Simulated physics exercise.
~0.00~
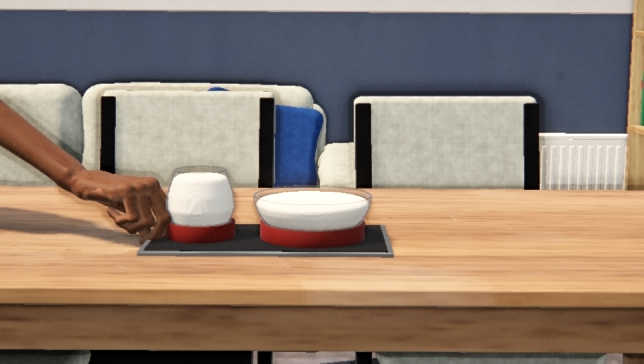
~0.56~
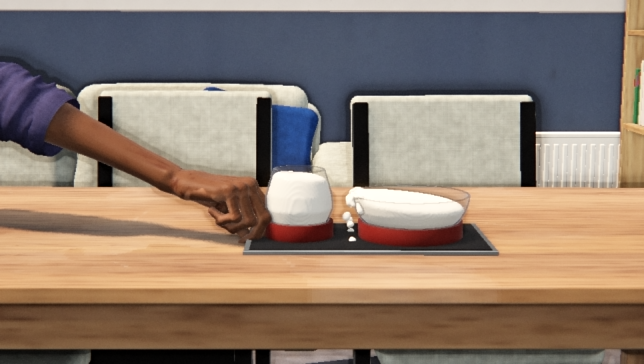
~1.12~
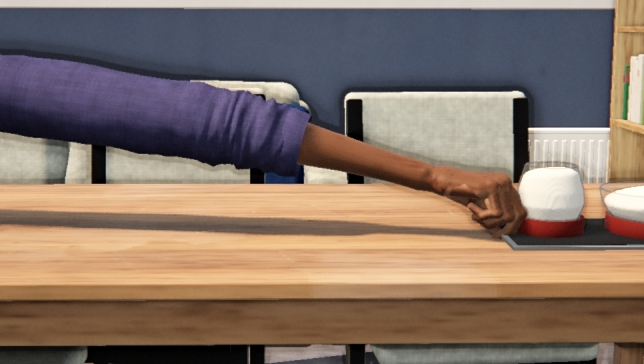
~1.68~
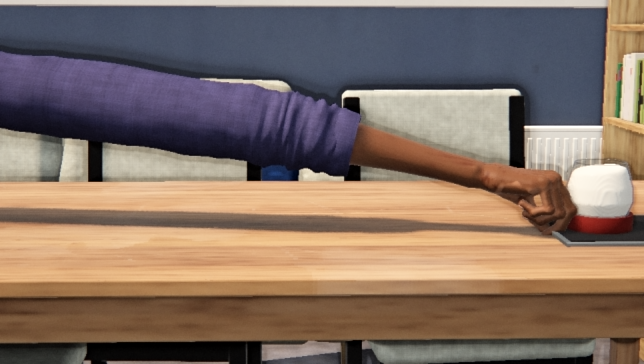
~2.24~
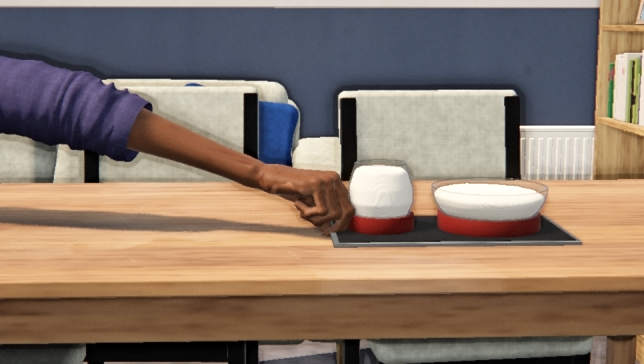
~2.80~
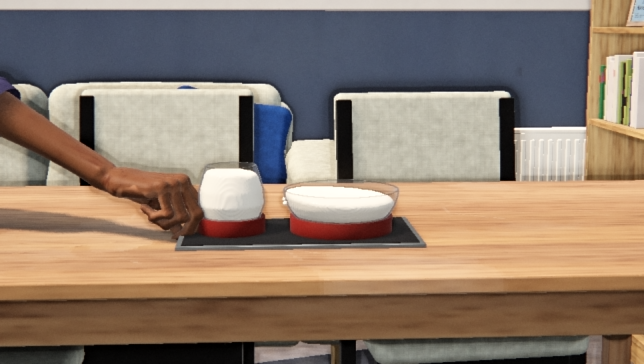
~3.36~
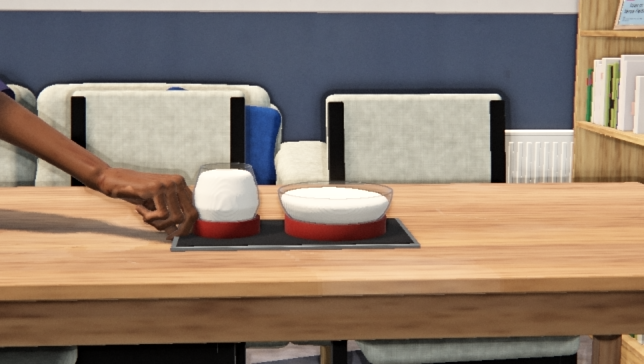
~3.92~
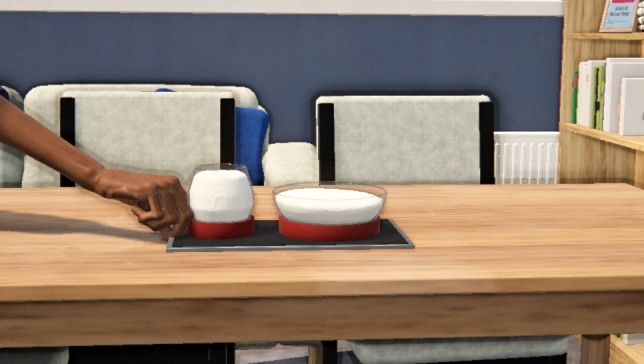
A wooden table stands before pale grey chairs and a dark blue wall, seen from the side at about table height. On it, a black tray carries a round-bellied glass at left and a wider bowl at right, both holding white milk in red holders. A hand at the tray's left end, its arm in a purple sleeve, pushes it rightward, and some milk slops from the bowl's left side. The tray travels to the right edge of view, then the hand draws it back left. It comes to rest near where it began, both vessels upright.
